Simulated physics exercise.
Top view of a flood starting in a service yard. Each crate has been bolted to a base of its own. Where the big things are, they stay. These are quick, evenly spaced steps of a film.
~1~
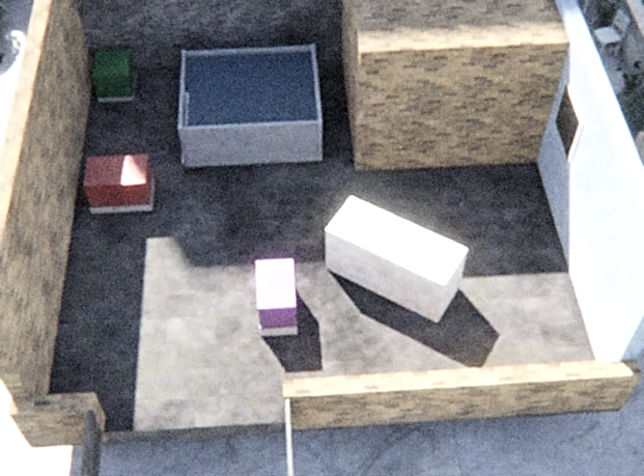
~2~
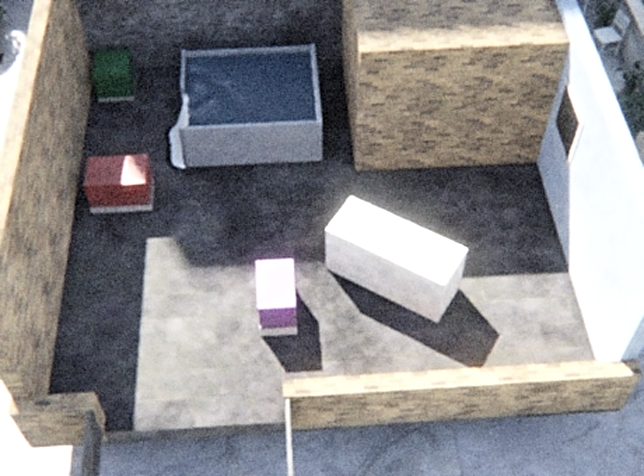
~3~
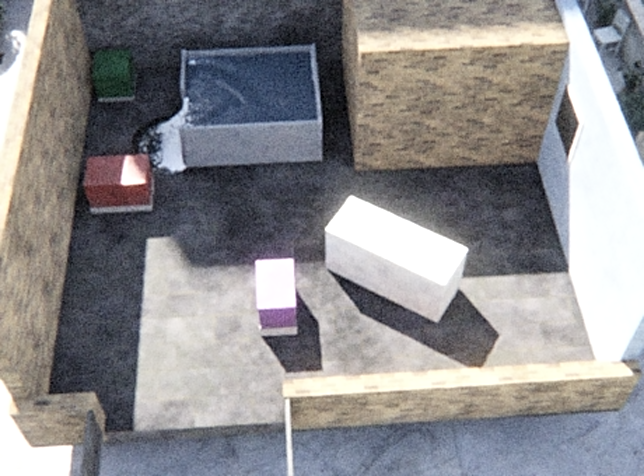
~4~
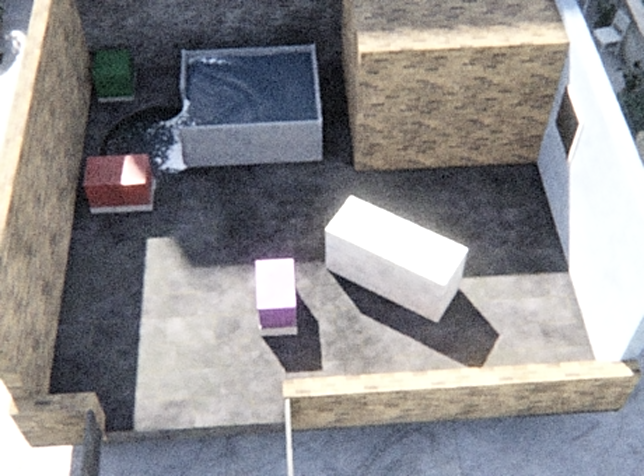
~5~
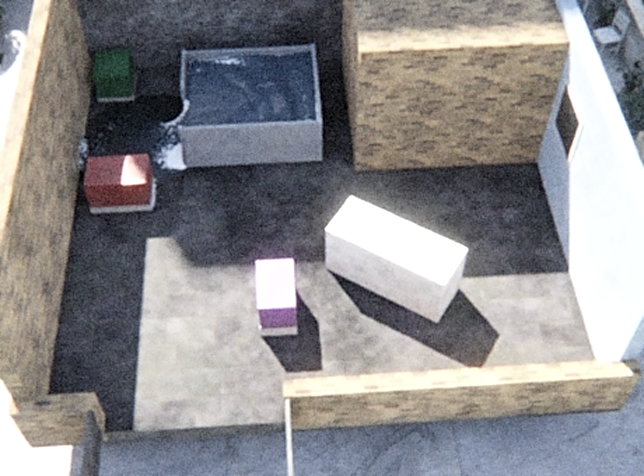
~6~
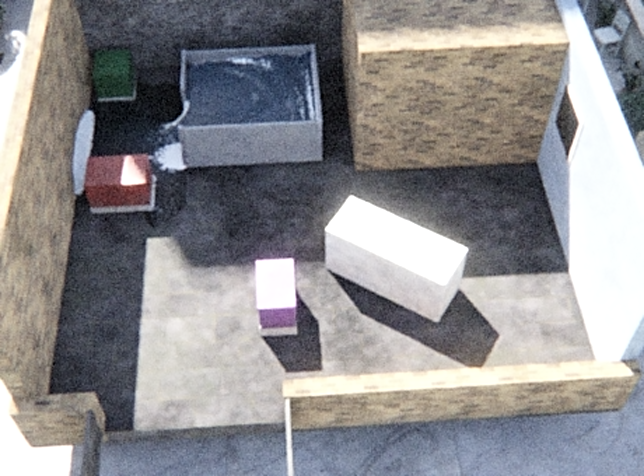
In the video, water bursts through the left end of a rectangular tank in a walled yard, spreads between the green and red boxes, and splashes up the left wall, while the boxes and large white block stay still.
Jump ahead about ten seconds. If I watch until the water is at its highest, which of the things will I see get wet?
You would see this: The red crate gets wet; the green crate gets wet; the purple crate keeps dry.
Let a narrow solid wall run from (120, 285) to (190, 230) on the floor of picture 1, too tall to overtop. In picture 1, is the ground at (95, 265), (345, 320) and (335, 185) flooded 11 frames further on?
The first point comes out inundated, the next unwetted, the last unwetted.
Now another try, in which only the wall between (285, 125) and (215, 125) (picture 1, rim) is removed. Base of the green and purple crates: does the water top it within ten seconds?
Green stays untouched; purple gets drenched.
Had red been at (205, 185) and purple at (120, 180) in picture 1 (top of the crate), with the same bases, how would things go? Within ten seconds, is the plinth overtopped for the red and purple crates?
The red crate stays clear, while the purple crate gets flooded.
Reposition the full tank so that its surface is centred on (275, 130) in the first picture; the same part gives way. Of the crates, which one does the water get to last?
The purple-painted one.
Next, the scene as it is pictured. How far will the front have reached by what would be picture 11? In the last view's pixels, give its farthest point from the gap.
I'd say around (62, 301).
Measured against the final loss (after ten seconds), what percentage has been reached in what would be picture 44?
Estimate: Some 45 %.
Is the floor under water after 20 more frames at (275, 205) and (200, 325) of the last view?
Dry, wet.
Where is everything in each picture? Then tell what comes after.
The tank at (250, 89) is whole and still, in the first frame.
The front is at (182, 168), out from the gap at (187, 132), in the second frame.
The front is at (139, 136), out from the gap at (188, 134), in the third frame.
The front is at (109, 140), out from the gap at (188, 135), in the fourth frame.
The front is at (80, 173), out from the gap at (188, 135), in the fifth frame.
The front is at (90, 103), out from the gap at (188, 135), in the sixth frame.
A moment on, water covers 15 % of the floor; the red crate water round its plinth, the green crate water round its plinth, the purple crate not reached.
Next, water covers 30 % of the floor; the red crate water round its plinth, the green crate water round its plinth, the purple crate not reached.
Then, water covers 40 % of the floor; the red crate water round its plinth, the green crate water round its plinth, the purple crate water round its plinth.
Later, water covers 60 % of the floor; the red crate water round its plinth, the green crate water round its plinth, the purple crate water round its plinth.
In the end, water covers 85 % of the floor; the red crate was topped, the green crate was topped, the purple crate stayed above the water.
